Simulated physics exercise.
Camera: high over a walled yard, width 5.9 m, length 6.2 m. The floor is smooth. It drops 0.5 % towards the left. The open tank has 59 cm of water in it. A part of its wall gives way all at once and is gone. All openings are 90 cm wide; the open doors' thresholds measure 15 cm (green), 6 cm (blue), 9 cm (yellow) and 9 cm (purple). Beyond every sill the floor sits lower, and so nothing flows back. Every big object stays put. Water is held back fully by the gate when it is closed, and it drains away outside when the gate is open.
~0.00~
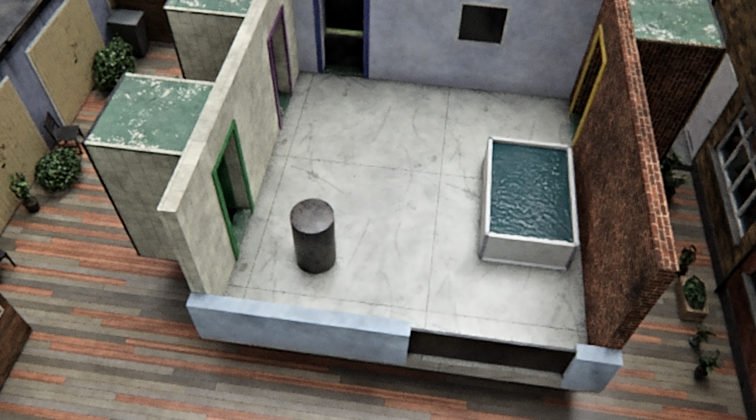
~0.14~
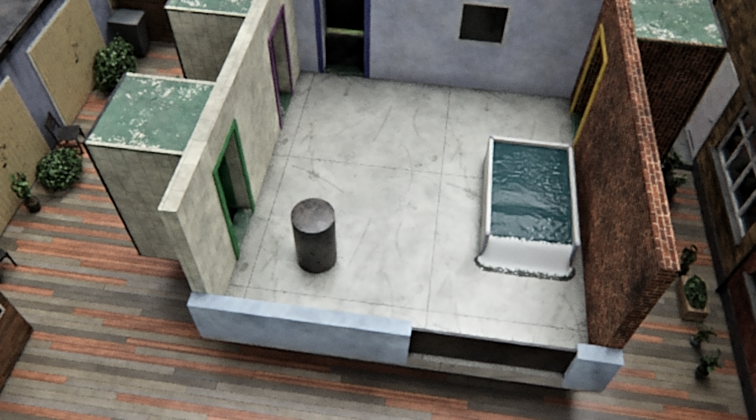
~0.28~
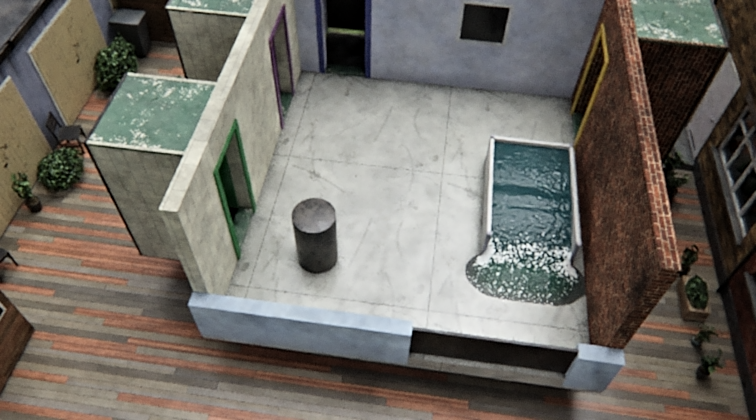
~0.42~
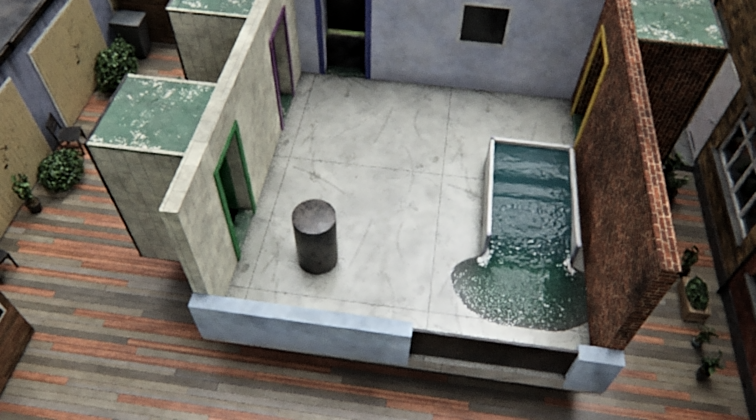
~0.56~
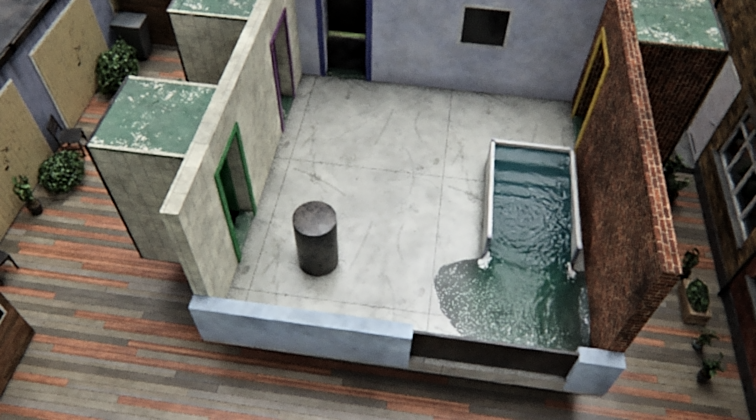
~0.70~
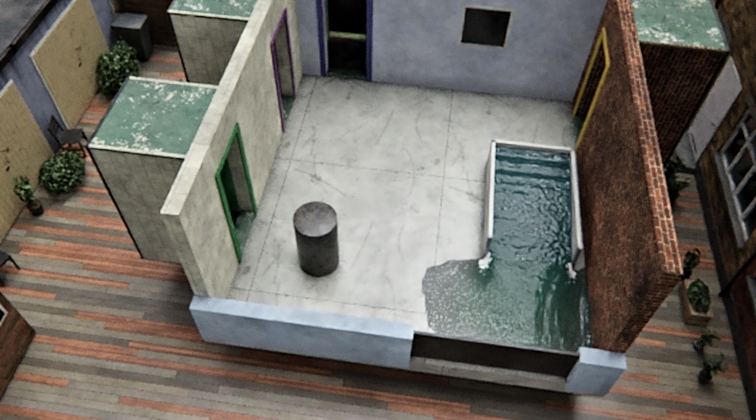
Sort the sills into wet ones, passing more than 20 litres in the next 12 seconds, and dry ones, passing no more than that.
Green door: Dry; blue door: Wet; yellow door: Dry; purple door: Dry.
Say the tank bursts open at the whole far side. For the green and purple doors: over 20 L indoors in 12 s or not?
At green the amount is beneath the mark, while at purple it is higher than the mark.
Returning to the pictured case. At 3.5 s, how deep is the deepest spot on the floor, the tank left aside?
It tops out at some 30 cm.
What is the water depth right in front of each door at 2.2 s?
Depth readings (cm): Green = 0; blue = 0; yellow = 0; purple = 0.
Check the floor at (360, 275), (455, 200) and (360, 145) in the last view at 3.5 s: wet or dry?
Point 1: Reached; point 2: Unreached; point 3: Unreached.
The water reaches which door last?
The blue door.
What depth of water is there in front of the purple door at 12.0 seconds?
About 8.5 cm deep.
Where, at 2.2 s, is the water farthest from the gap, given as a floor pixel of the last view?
Around pixel (253, 325).
After 1.4 s water covers 15 % of the floor and is deepest (44 cm) near (573, 368); green door not reached, blue door not reached, yellow door not reached, purple door not reached.
After 2.2 s water covers 20 % of the floor and is deepest (36 cm) near (549, 365); green door not reached, blue door not reached, yellow door not reached, purple door not reached.
After 3.5 s water covers 40 % of the floor and is deepest (30 cm) near (227, 301); green door 12 cm at the sill, 0 L in, blue door not reached, yellow door not reached, purple door not reached.
After 7.0 s water covers 75 % of the floor and is deepest (18 cm) near (301, 81); green door 11 cm at the sill, 1 L in, blue door 15 cm at the sill, 26 L in, yellow door 1 cm at the sill, 0 L in, purple door 8 cm at the sill, 0 L in.
After 12.0 s water covers 100 % of the floor and is deepest (10 cm) near (571, 171); green door 5 cm at the sill, 1 L in, blue door 8 cm at the sill, 116 L in, yellow door 8 cm at the sill, 0 L in, purple door 8 cm at the sill, 1 L in.
